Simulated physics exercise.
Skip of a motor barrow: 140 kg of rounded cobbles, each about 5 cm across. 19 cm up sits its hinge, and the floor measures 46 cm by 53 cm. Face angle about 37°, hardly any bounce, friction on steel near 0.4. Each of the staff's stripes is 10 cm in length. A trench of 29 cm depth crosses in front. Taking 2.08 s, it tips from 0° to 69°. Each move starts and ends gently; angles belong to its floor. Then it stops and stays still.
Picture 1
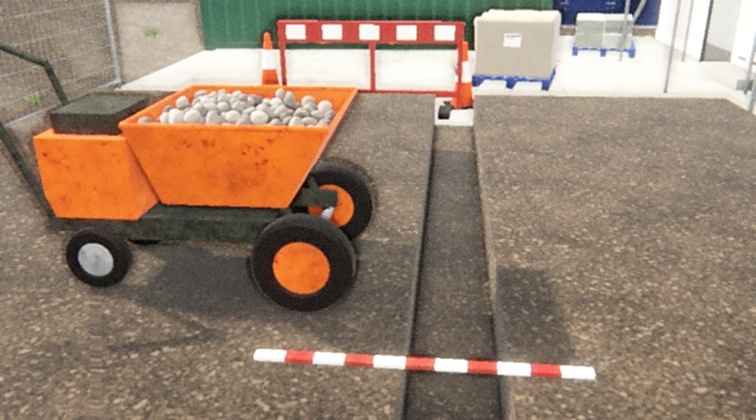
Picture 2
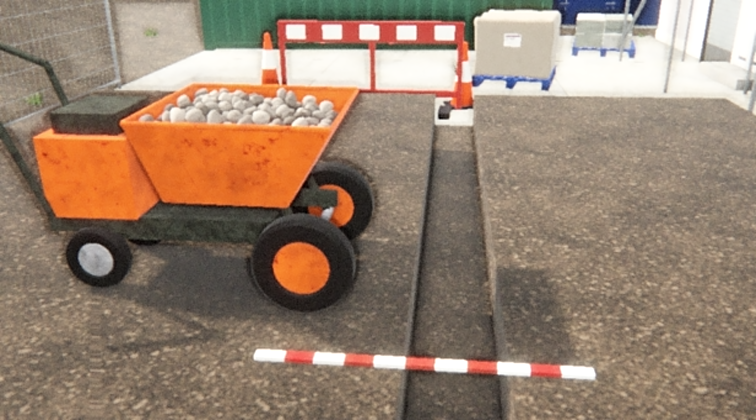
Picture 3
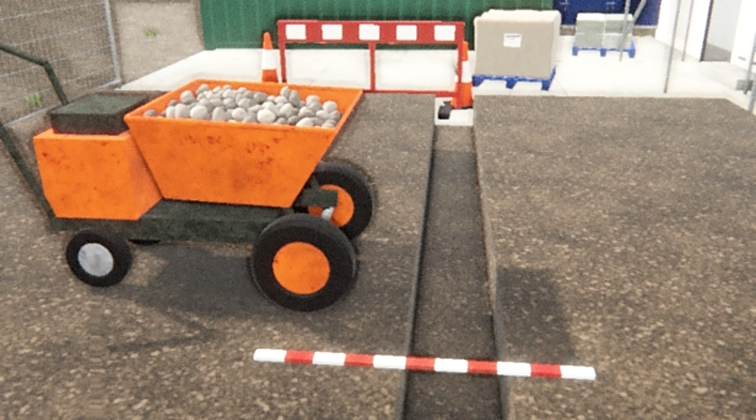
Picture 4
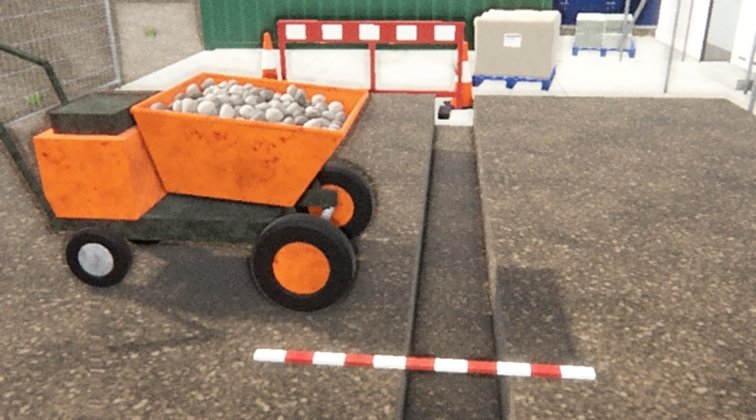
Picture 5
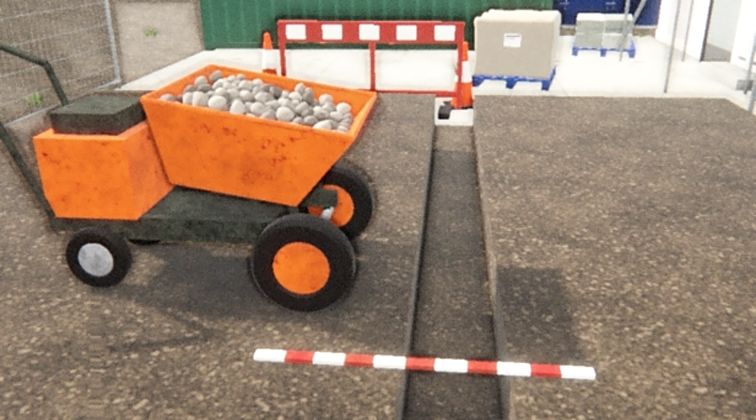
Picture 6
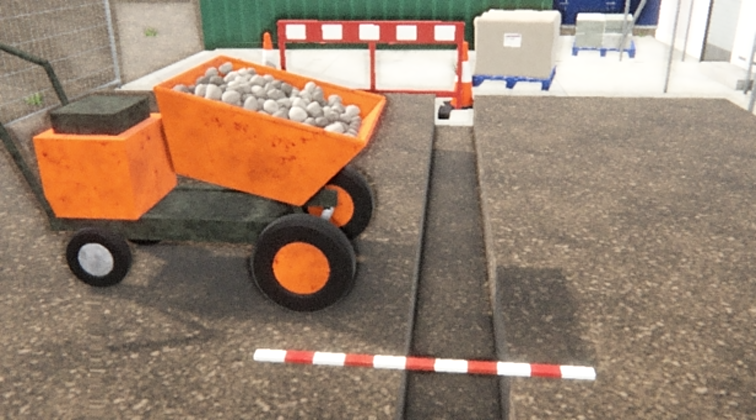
The video shows an orange motor barrow loaded with rounded grey stones, standing still left of a narrow trench with a red-and-white striped staff across it, as its skip gradually tilts toward the right, its rear end rising.
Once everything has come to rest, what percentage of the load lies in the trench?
66 %.
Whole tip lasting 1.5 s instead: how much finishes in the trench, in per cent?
In that case some 60 per cent.
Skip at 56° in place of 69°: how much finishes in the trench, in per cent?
Roughly 25%.
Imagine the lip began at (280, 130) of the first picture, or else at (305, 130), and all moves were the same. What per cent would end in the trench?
First place roughly 85%, second roughly 80%.
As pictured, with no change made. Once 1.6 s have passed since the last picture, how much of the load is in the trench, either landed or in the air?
By then, around 25 percent.
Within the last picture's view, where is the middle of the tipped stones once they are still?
Look at roughly (472, 318).
Then, 1.0 s after the last picture the floor is at 58°, 99 % in the skip, 1 % in the trench; the foremost stones are at (458, 207).
Then, 1.6 s after the last picture the floor is at 69°, 62 % in the skip, 25 % in the trench, 13 % past the trench; the foremost stones are at (613, 286).
Then, 1.9 s after the last picture the floor is at 69°, 41 % in the skip, 39 % in the trench, 20 % past the trench; the foremost stones are at (659, 280).
Then, 3.9 s after the last picture the floor is at 69°, 13 % in the skip, 66 % in the trench, 21 % past the trench; the foremost stones are at (683, 278).
